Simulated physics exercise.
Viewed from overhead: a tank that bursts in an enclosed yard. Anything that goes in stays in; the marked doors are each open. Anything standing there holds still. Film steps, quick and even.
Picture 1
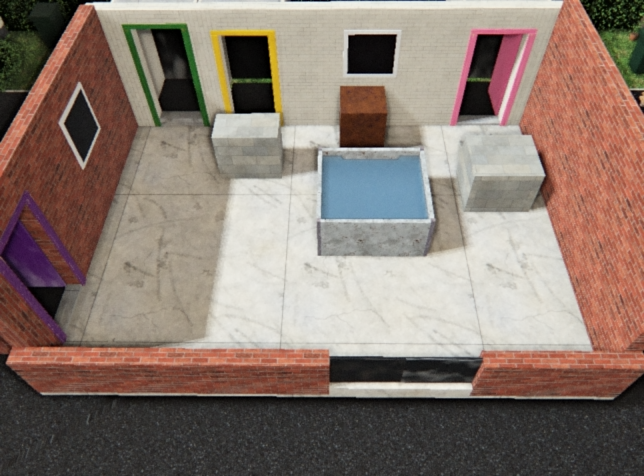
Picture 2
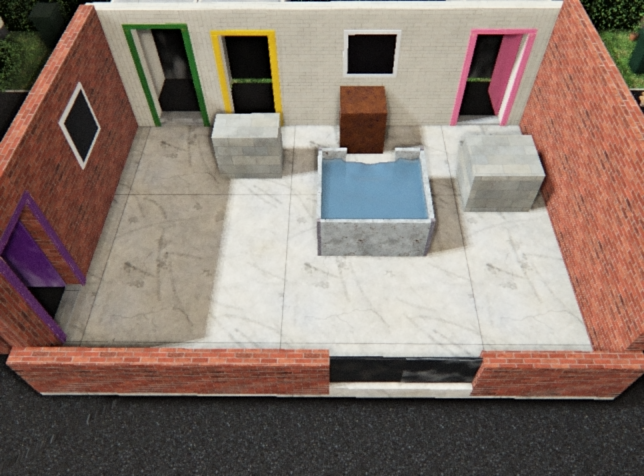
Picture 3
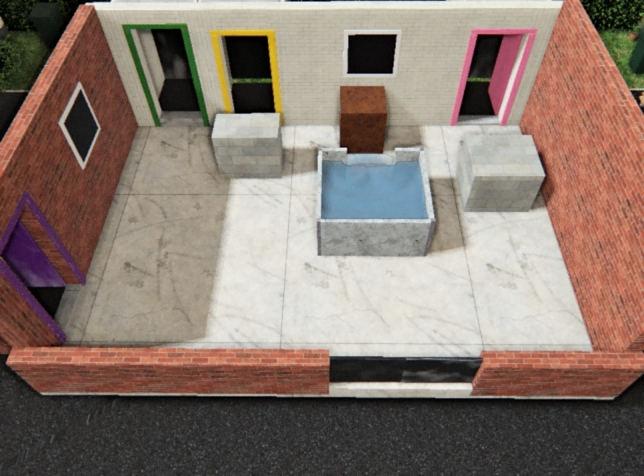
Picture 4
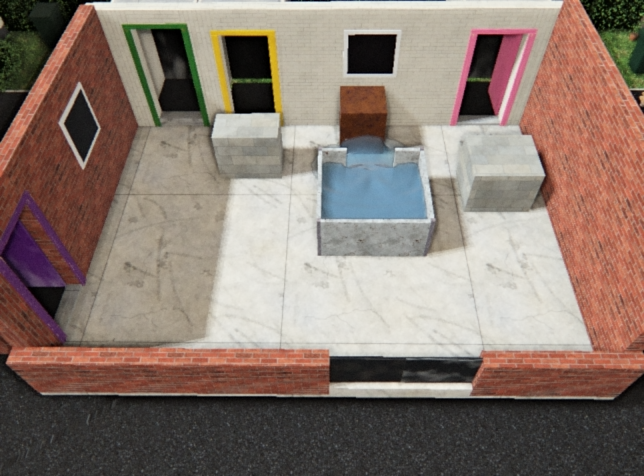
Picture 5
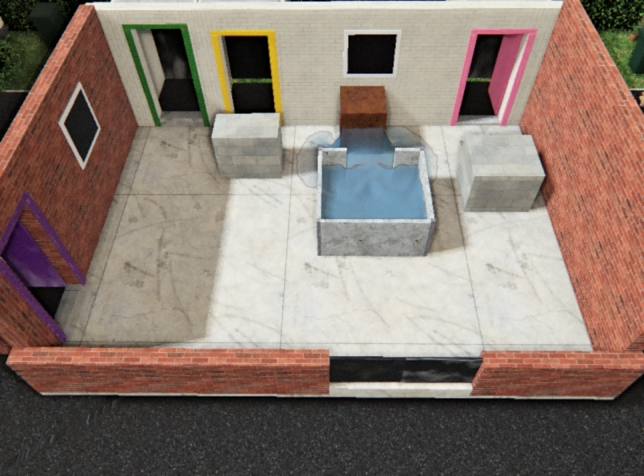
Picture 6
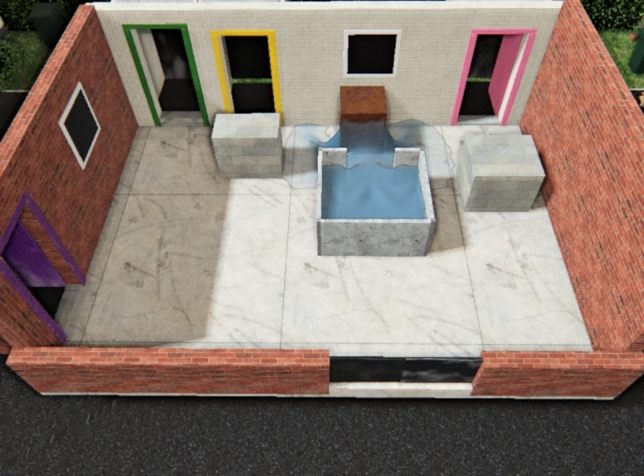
In a brick-walled yard with a pale marble floor, seen from above, a square stone tank stands full of still blue water. A gap opens in its far side, and water pours out toward the rusty brown block behind, then spreads left and right across the floor around the block's base.
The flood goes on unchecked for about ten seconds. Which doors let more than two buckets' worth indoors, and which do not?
The yellow door lets more through; the pink door lets more through; the green door does not; the purple door does not.
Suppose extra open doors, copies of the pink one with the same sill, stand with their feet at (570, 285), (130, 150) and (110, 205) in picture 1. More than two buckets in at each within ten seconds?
The three doors, in turn: Is short of it, is beyond it, is short of it.
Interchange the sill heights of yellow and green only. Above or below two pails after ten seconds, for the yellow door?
My take: The yellow never reaches it.
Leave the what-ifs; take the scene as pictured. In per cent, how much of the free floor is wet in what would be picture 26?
By my count, 60 percent.
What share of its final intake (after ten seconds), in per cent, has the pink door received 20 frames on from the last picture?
I get 35 per cent.
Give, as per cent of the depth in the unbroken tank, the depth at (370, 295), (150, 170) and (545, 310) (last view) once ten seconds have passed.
The depths come to near 4, 4 and 6 per cent respectively.
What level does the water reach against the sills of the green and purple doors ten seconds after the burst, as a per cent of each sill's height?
I reckon it's around 30 and then 80 per cent.
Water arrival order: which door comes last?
That is the one in purple.
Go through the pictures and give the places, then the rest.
In the first picture, still water in the tank at (373, 186).
In the second picture, the front is at a hidden place, out from the gap on the tank's far side.
In the third picture, water pours out on the tank's far side and has run to a hidden place.
In the fourth picture, water pours out on the tank's far side and has run to (393, 143).
In the fifth picture, the front is at (397, 127), out from the gap on the tank's far side.
In the sixth picture, water pours out on the tank's far side and has run to (298, 127).
A moment on, water covers 20 % of the floor; the yellow door under two buckets in, the pink door wet at the sill, nothing in, the green door not reached, the purple door not reached.
Next, water covers 35 % of the floor; the yellow door over two buckets in, the pink door under two buckets in, the green door wet at the sill, nothing in, the purple door not reached.
Then, water covers 60 % of the floor; the yellow door far over two buckets in, the pink door over two buckets in, the green door wet at the sill, nothing in, the purple door not reached.
Later, water covers 80 % of the floor; the yellow door far over two buckets in, the pink door far over two buckets in, the green door wet at the sill, nothing in, the purple door wet at the sill, nothing in.
In the end, water covers 95 % of the floor; the yellow door far over two buckets in, the pink door far over two buckets in, the green door wet at the sill, nothing in, the purple door wet at the sill, nothing in.
